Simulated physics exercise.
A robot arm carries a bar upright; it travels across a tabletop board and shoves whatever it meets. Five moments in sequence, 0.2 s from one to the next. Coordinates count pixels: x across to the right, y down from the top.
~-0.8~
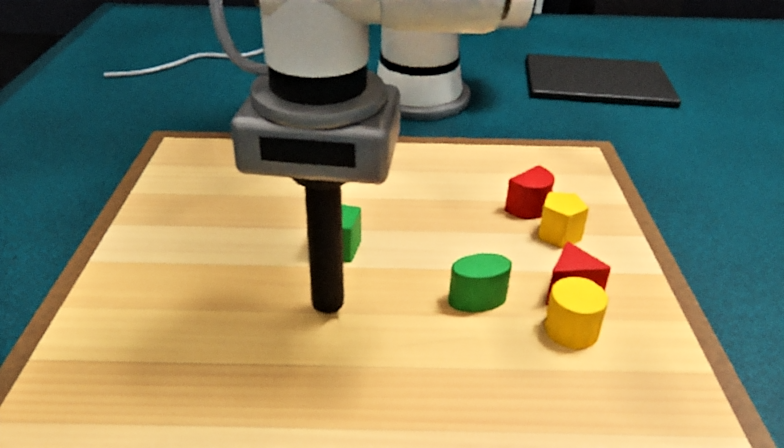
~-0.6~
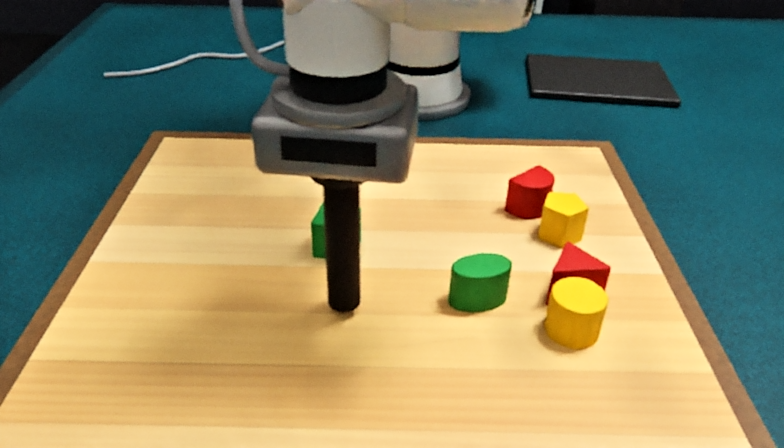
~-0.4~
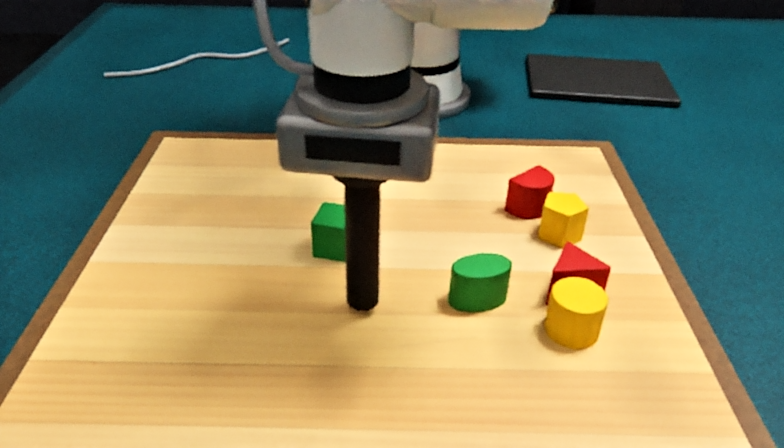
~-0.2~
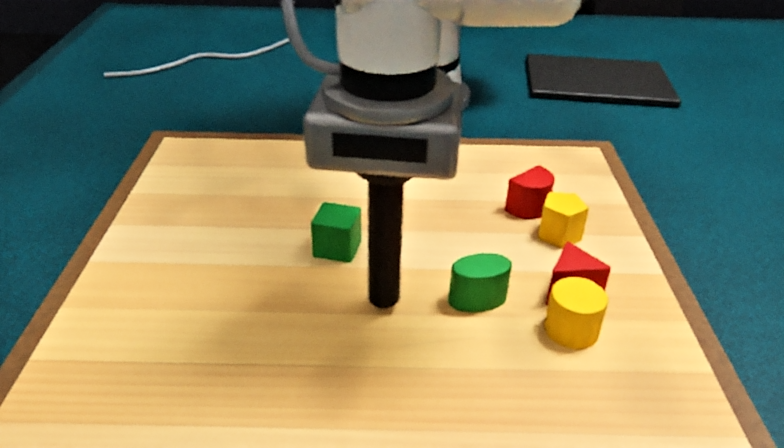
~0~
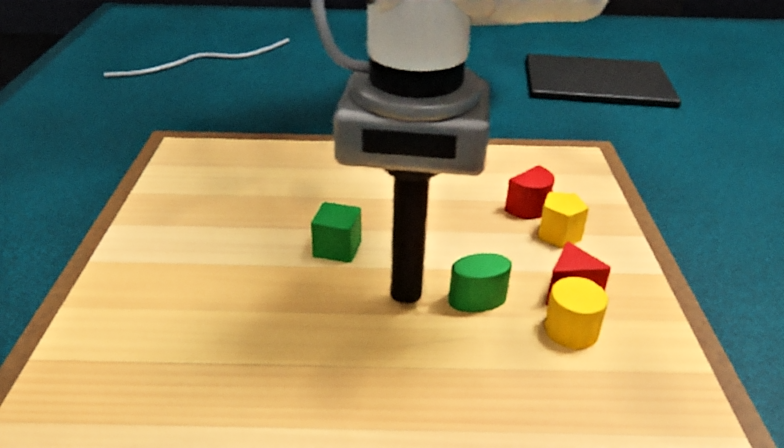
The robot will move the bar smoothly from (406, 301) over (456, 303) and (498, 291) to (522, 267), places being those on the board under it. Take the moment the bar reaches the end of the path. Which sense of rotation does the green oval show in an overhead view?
Bird's-eye view: Clockwise.
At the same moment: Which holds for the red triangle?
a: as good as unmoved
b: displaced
Choice b: Displaced.
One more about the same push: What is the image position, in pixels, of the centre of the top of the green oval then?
Somewhere near (574, 238).
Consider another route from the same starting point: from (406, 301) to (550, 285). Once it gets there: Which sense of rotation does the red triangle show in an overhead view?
It is turned anticlockwise.
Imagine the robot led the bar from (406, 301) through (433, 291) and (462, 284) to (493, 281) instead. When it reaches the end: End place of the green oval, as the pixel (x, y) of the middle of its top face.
My estimate: (517, 269).
On the path given first. One third of the way, bar at (457, 295); green oval at (505, 262).
Two thirds of the way, bar at (500, 282); green oval at (548, 250); red triangle at (592, 259).
At the end, bar at (523, 260); green oval at (574, 238), turned 25° clockwise; red triangle at (605, 261), turned 30° clockwise; yellow circle not moved.
